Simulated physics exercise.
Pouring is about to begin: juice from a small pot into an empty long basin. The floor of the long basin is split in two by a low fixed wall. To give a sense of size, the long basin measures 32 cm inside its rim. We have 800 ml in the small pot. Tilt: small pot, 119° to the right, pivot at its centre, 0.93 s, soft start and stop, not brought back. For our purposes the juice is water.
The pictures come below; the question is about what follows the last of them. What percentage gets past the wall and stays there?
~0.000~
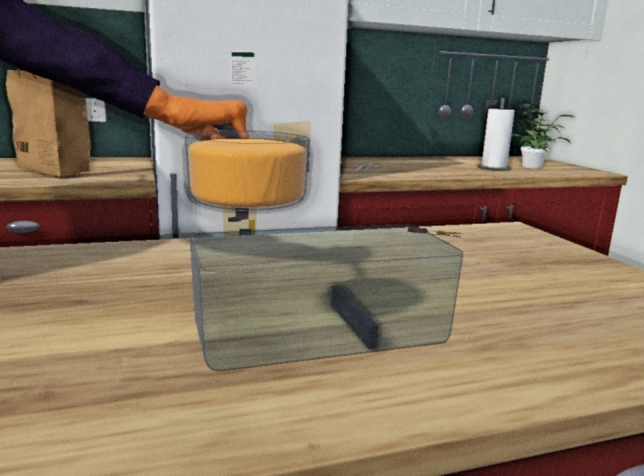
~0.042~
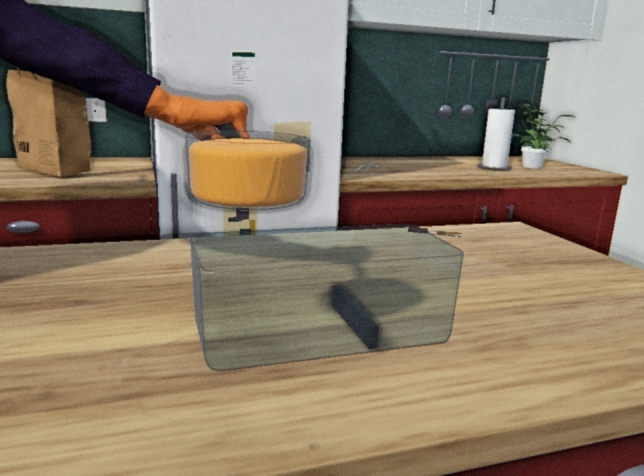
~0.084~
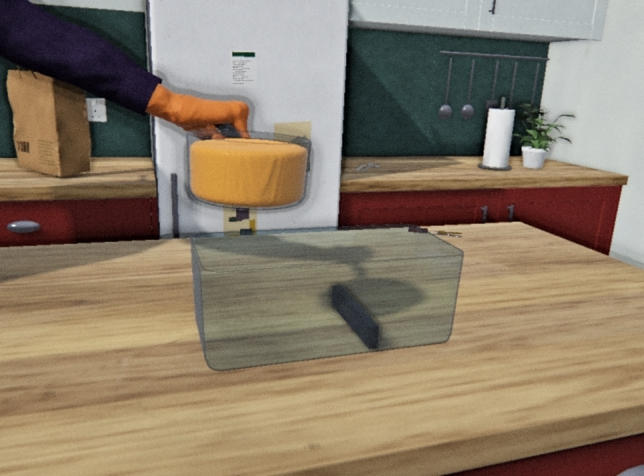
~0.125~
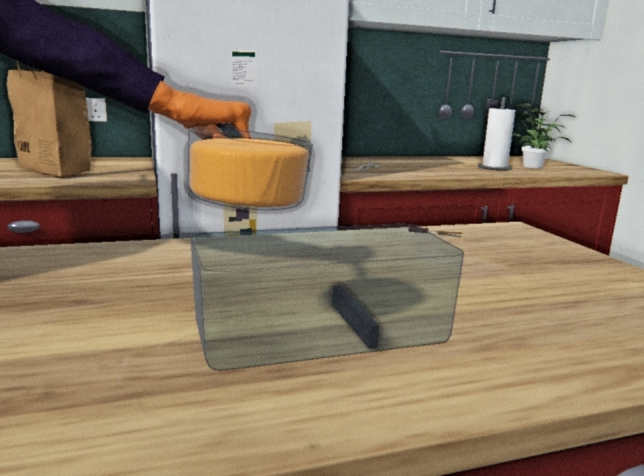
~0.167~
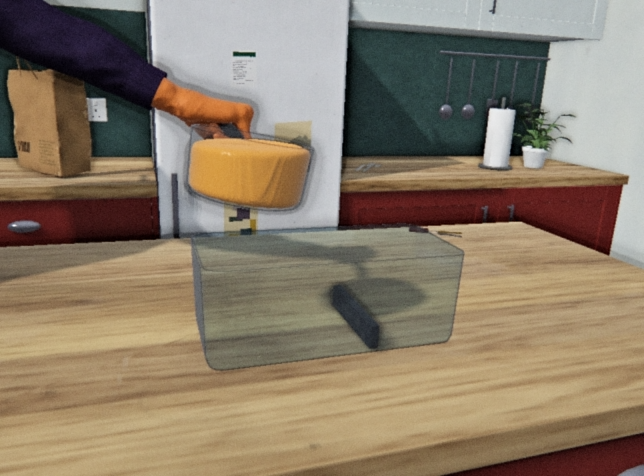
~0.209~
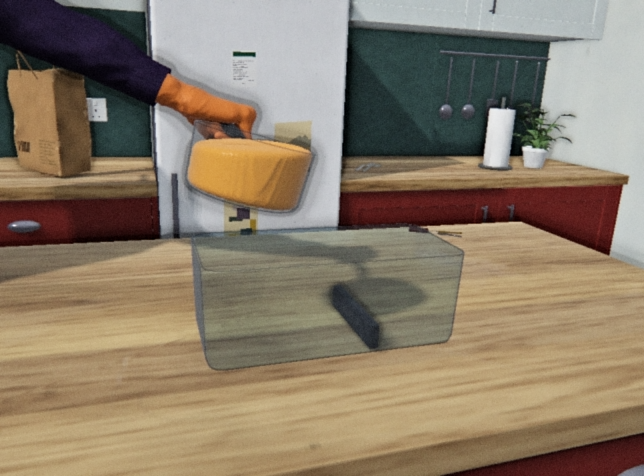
About 33 per cent.
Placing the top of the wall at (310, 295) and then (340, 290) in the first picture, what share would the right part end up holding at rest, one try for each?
Around 80 and 45 percent, in that order.
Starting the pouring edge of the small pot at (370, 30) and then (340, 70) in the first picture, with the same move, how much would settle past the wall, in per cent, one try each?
I'd expect close to 55 per cent and then close to 55 per cent.
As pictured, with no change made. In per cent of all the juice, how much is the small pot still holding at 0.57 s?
Roughly 40 per cent.
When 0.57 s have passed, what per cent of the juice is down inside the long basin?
Close to 30 in a hundred.
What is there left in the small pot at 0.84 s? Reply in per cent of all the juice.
Roughly 3 per cent.
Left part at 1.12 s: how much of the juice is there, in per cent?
The left part holds close to 64 per cent.
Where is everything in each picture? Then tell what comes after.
The first picture shows tilt 0°; pouring edge (306, 139); surface from (188, 147) to (303, 146); the long basin's rim runs from (195, 253) to (438, 239); the wall's top is at (353, 305).
The second picture shows tilt 1°; pouring edge (307, 140); surface from (189, 146) to (303, 147).
The third picture shows tilt 2°; pouring edge (308, 141); surface from (190, 145) to (304, 147).
The fourth picture shows tilt 5°; pouring edge (309, 144); surface from (191, 145) to (305, 148).
The fifth picture shows tilt 9°; pouring edge (310, 149); surface from (192, 145) to (307, 148).
The sixth picture shows tilt 14°; pouring edge (311, 154); surface from (192, 146) to (309, 150).
Then, 0.57 s in, the tilt is 81° and 40 per cent is still to pour, 17 is left of the wall and 12 right of it.
Then, 0.84 s in, the tilt is 116° and 3 per cent is still to pour, 63 is left of the wall and 31 right of it.
Then, 1.12 s in, the tilt is 119° and 0 per cent is still to pour, 65 is left of the wall and 33 right of it.
Then, 1.43 s in, the tilt is 119° and 0 per cent is still to pour, 65 is left of the wall and 33 right of it.
Finally, 65 per cent lies left of the wall, 33 right of it and 3 outside.
